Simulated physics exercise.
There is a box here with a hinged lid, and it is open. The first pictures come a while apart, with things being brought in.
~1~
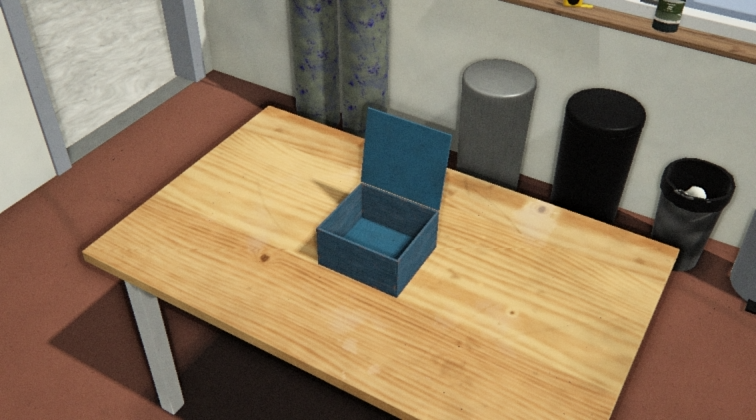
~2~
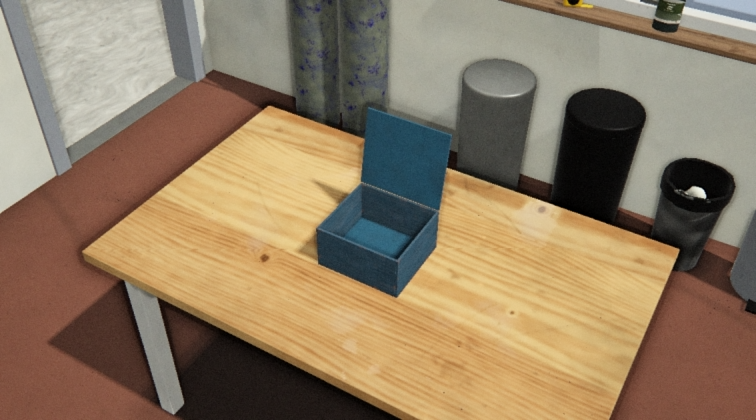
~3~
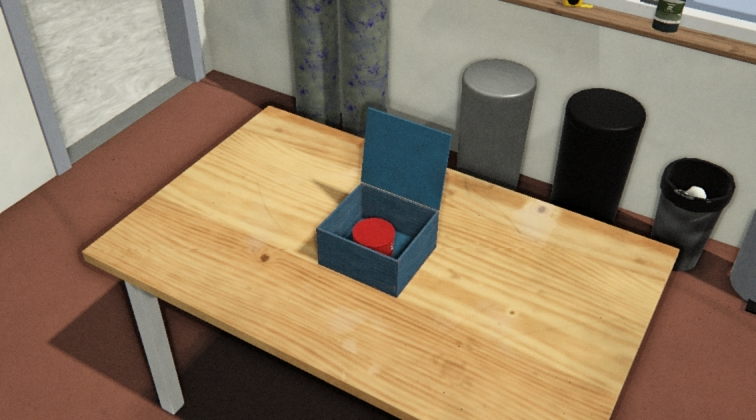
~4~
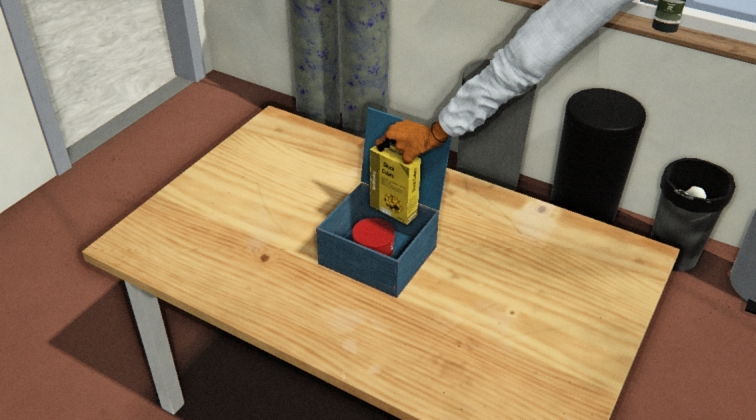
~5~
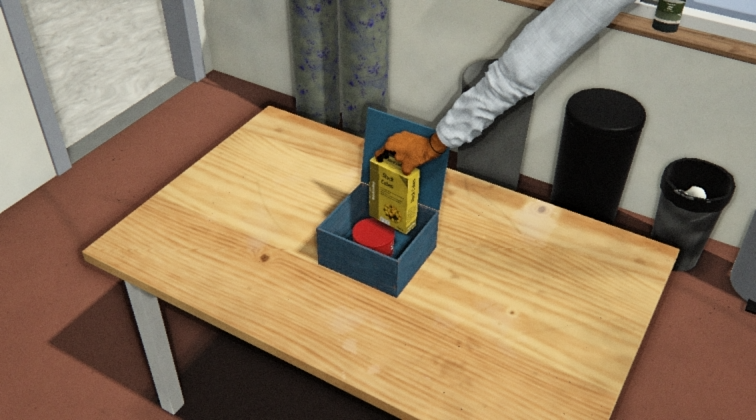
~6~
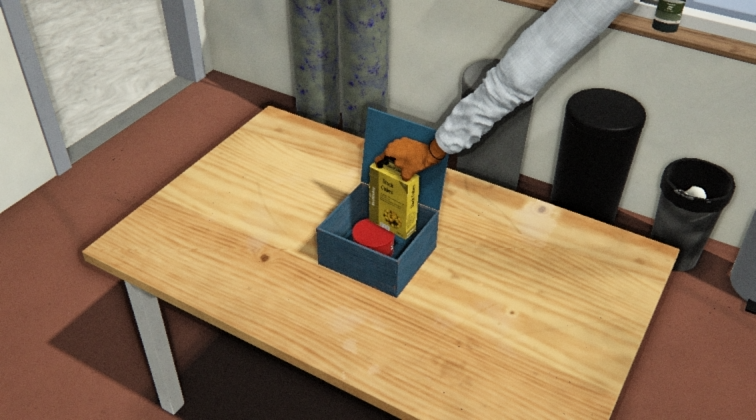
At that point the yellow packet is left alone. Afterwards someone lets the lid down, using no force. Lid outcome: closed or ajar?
Ajar.
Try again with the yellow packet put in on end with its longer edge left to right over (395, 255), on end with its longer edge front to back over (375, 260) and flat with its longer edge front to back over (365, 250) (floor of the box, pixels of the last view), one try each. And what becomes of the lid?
First try: It will not close; second try: It is held up; third try: It closes.
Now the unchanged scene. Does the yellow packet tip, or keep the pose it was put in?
At the finish it goes crooked.
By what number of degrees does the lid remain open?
I'd say roughly 80 degrees above the rim.
Then, 0.30 s past the last view, yellow packet rocked 4° from its first pose near (395, 199).
Then, 0.50 s past the last view, yellow packet rocked 19° from its first pose near (404, 198).
Then, 0.80 s past the last view, lid starting down; yellow packet rocked 29° from its first pose near (411, 201).
Then, 1.30 s past the last view, lid 80° above the rim; yellow packet rocked 32° from its first pose near (412, 203).
Finally, lid 80° above the rim; moved from the start, yellow packet; red tub still in place. Final places as the last picture's camera would see them, yellow packet near (412, 203).
